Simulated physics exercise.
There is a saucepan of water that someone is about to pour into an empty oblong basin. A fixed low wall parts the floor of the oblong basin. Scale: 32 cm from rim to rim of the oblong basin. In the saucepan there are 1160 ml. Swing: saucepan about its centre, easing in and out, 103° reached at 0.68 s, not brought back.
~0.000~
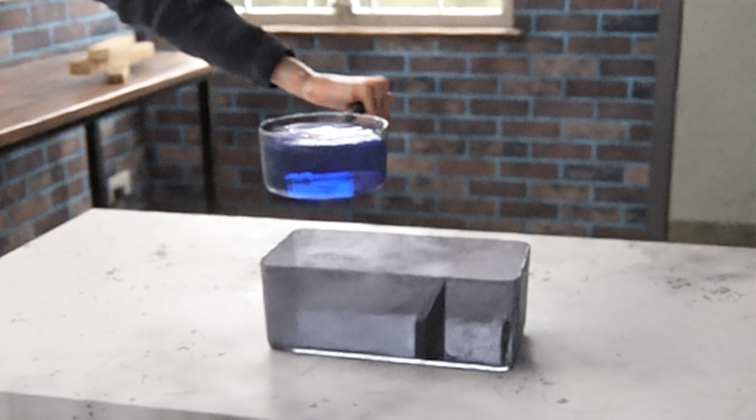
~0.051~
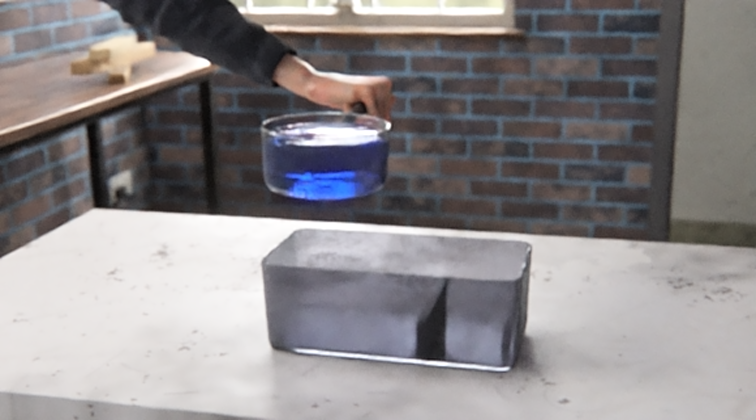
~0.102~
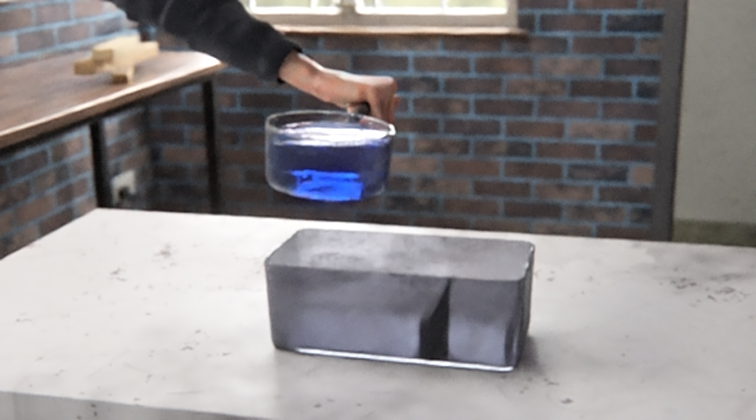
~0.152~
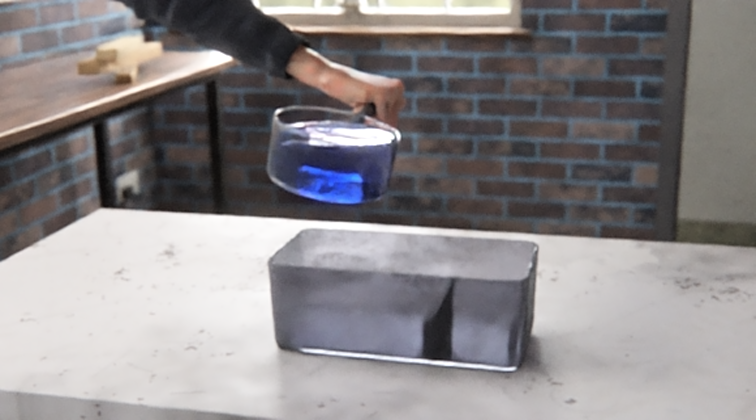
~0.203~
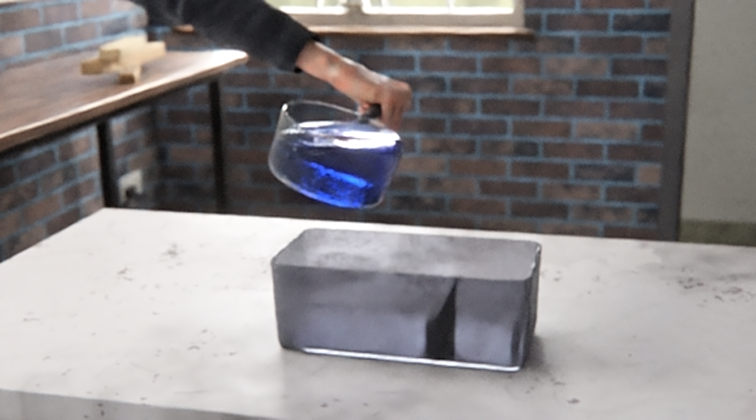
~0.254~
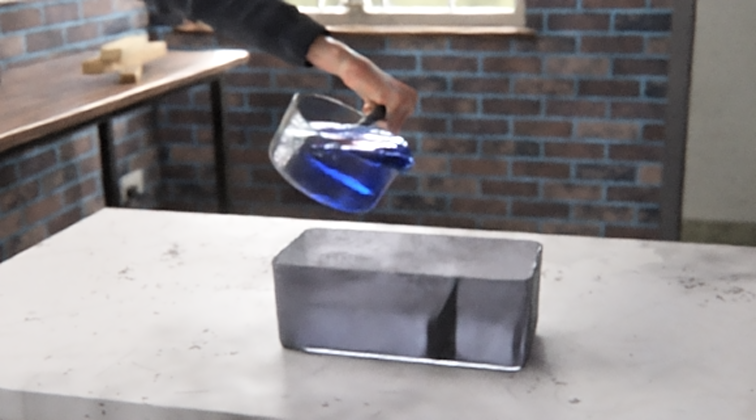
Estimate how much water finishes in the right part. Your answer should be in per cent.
I would say 34 per cent.
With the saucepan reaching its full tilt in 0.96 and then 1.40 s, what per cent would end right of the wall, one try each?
In order, 45 and 60 per cent.
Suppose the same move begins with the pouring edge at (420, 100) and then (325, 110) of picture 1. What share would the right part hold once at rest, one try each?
Respectively about 65 and 15 percent.
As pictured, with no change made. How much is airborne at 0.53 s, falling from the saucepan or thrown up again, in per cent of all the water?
Near 34 per cent of it all.
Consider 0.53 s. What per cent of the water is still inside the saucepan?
Near 26 in a hundred.
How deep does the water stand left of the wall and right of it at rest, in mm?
Left roughly 24 mm; right roughly 26 mm.
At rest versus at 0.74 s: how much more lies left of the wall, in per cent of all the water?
Near 12 percent, more or less.
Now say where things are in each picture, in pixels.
It leans 0°; its right rim is at (385, 129); the water meets the walls at (268, 132) and (384, 137); the oblong basin's rim runs from (277, 246) to (525, 262); the wall's top is at (431, 301), in the first frame.
It leans 1°; its right rim is at (387, 131); the water meets the walls at (270, 132) and (386, 137), in the second frame.
It leans 6°; its right rim is at (391, 135); the water meets the walls at (274, 130) and (390, 138), in the third frame.
It leans 12°; its right rim is at (397, 143); the water meets the walls at (279, 130) and (396, 140), in the fourth frame.
It leans 21°; its right rim is at (401, 153); the water meets the walls at (282, 131) and (401, 146); 1 per cent is over the edge, in the fifth frame.
It leans 32°; its right rim is at (402, 165); the water meets the walls at (283, 130) and (400, 155); 6 per cent is over the edge, in the sixth frame.
By 0.53 s the tilt is 91° and 27 per cent is still to pour, 11 is left of the wall and 27 right of it.
By 0.74 s the tilt is 103° and 6 per cent is still to pour, 49 is left of the wall and 31 right of it.
By 0.95 s the tilt is 103° and 1 per cent is still to pour, 56 is left of the wall and 35 right of it.
By 1.18 s the tilt is 103° and 0 per cent is still to pour, 62 is left of the wall and 34 right of it.
At rest 62 per cent lies left of the wall, 34 right of it and 4 outside.
